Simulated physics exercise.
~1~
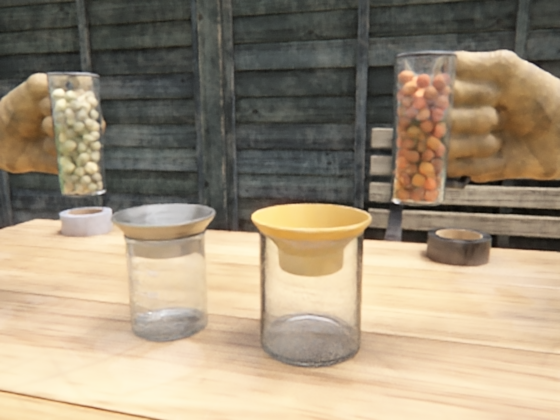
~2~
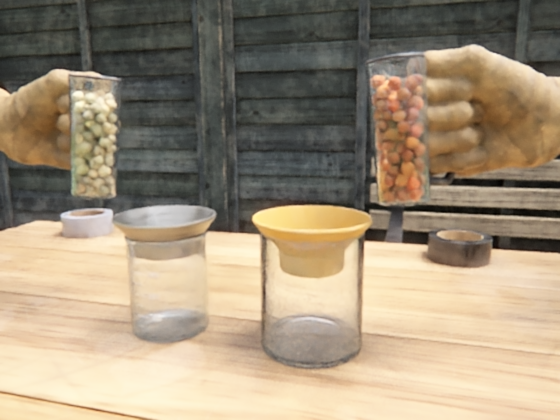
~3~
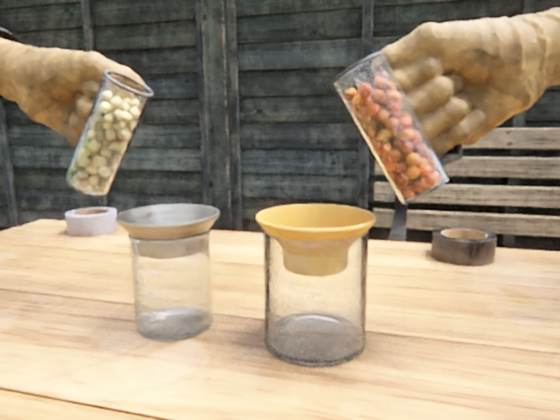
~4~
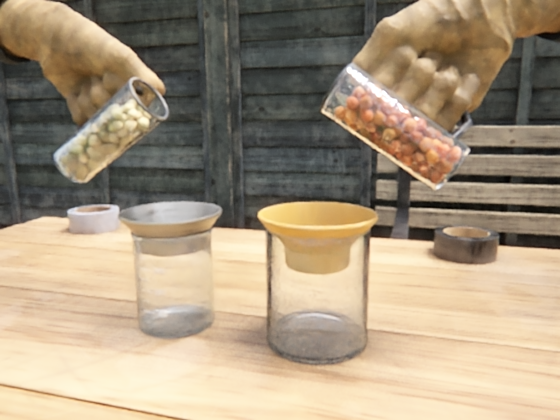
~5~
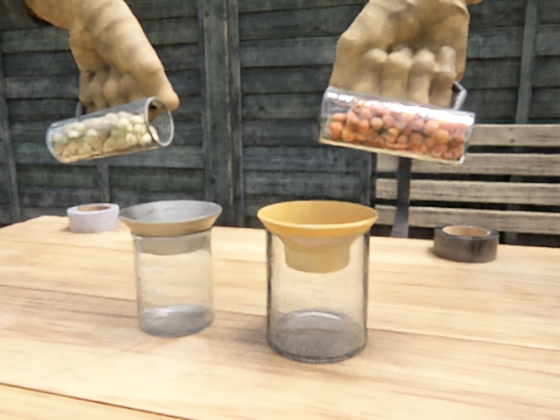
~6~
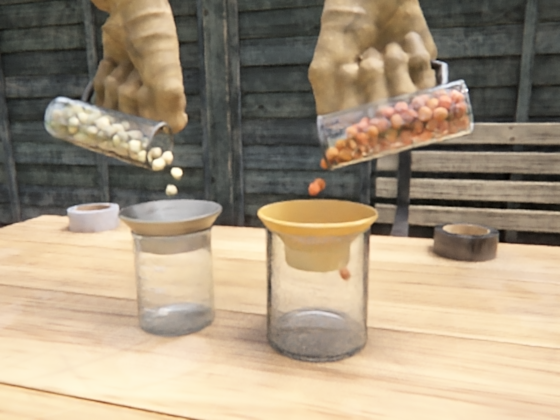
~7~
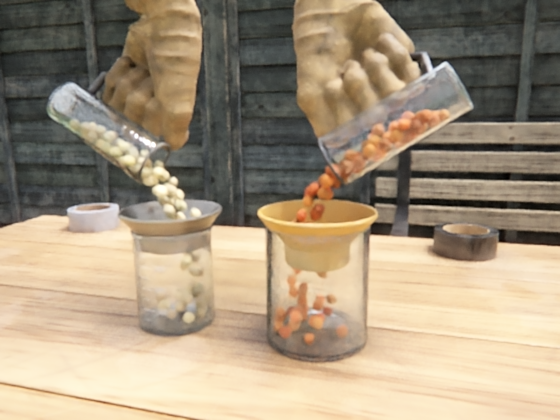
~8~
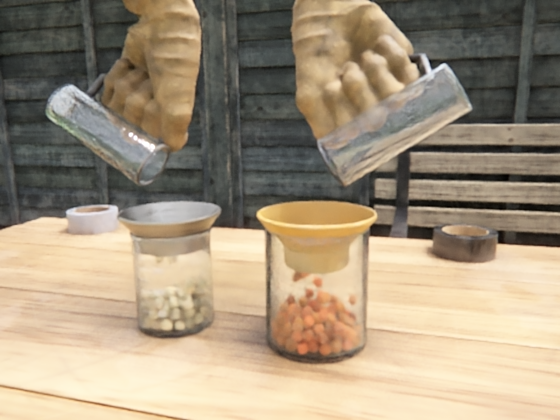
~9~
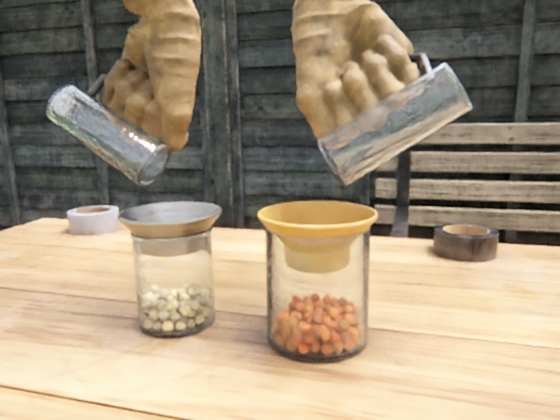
Two hands tip glasses of pale and orange pieces, which all pour through funnels into jars.
